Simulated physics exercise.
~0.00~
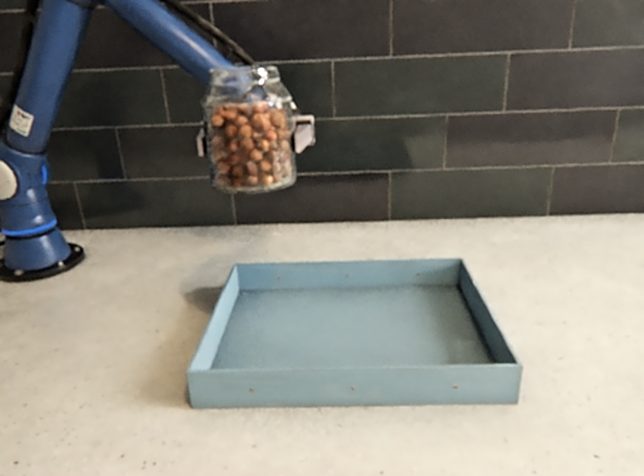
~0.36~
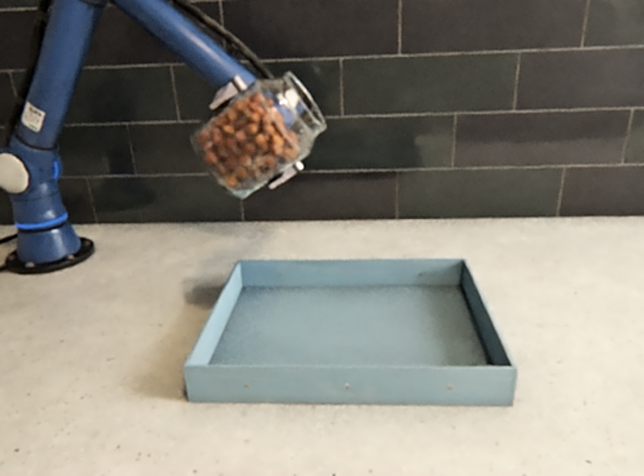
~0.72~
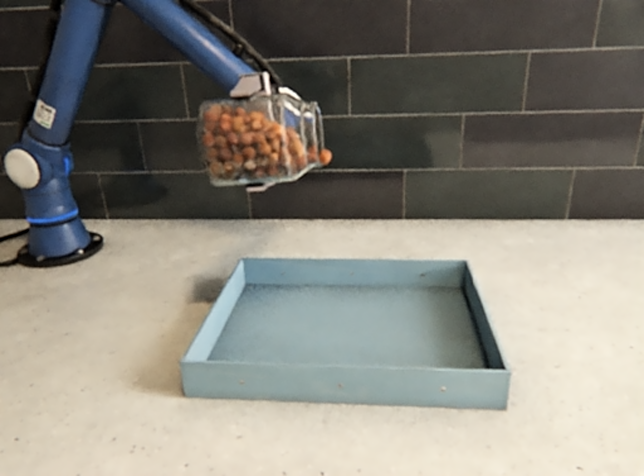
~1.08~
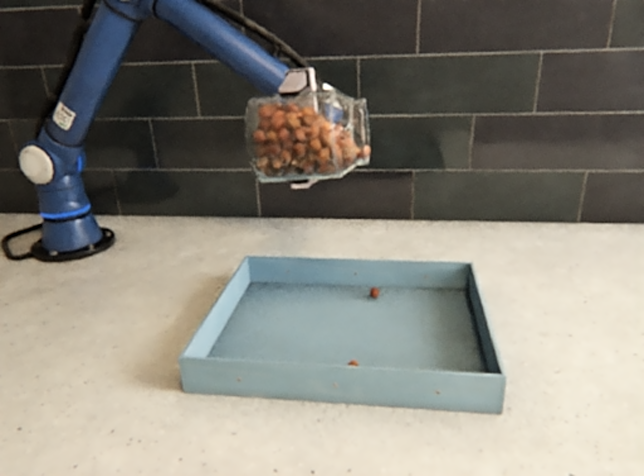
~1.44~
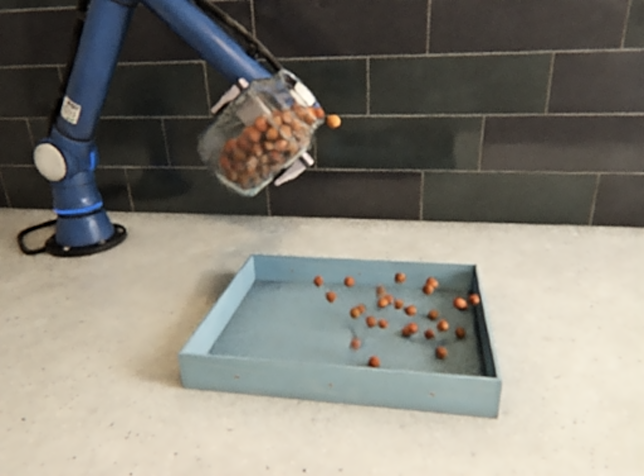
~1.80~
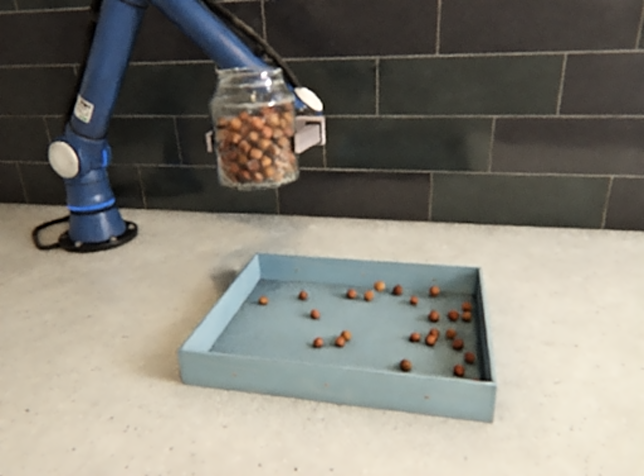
A blue robot arm tipped a glass jar of hazelnuts onto its side above a shallow blue-grey tray, spilling a couple and then a scattering more, before standing the jar upright again, still mostly full, with the loose nuts resting in the tray.
